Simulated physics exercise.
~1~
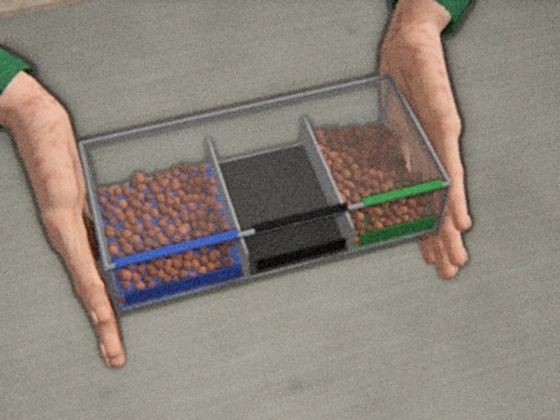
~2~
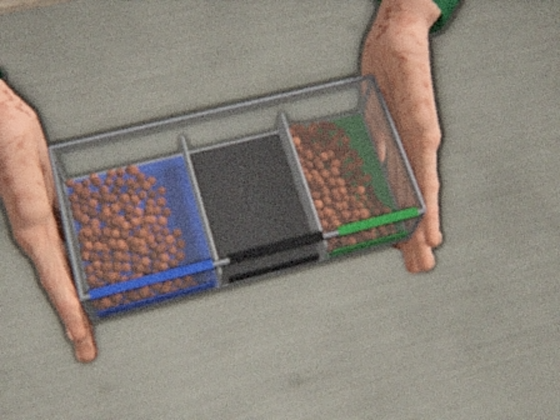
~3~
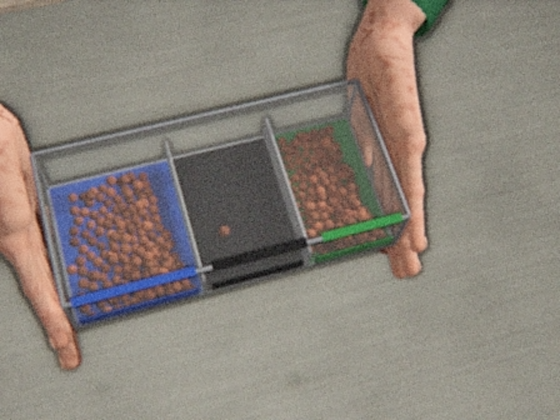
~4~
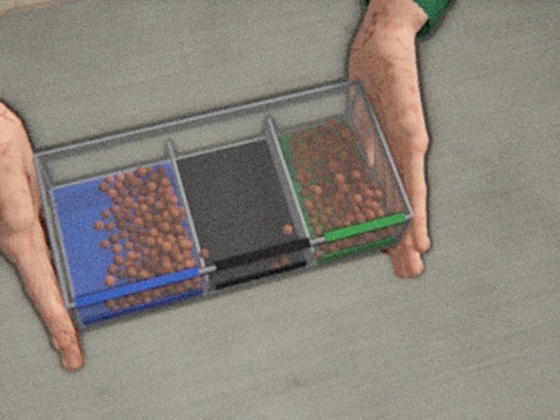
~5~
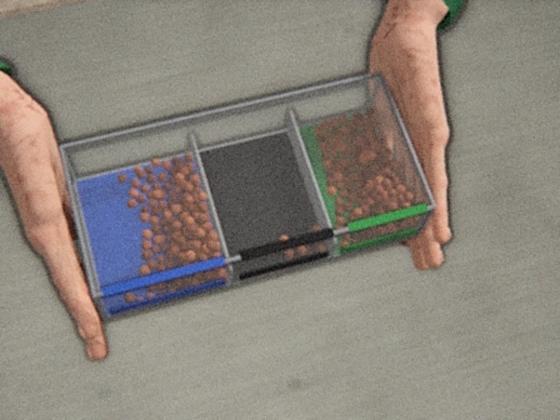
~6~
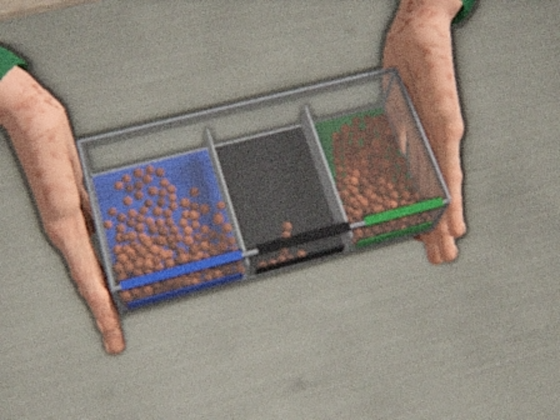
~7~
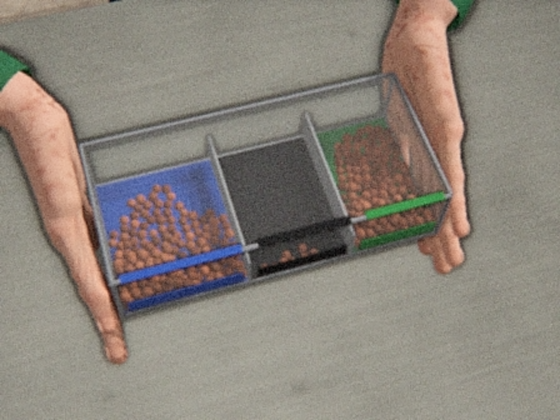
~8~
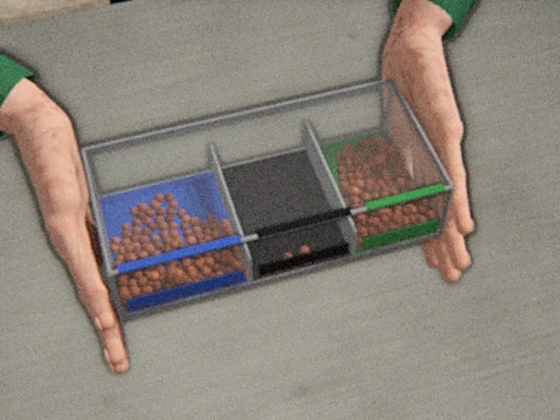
Two hands shaking a clear three-part box of brown pellets, a few spilling into the black middle section and remaining there.
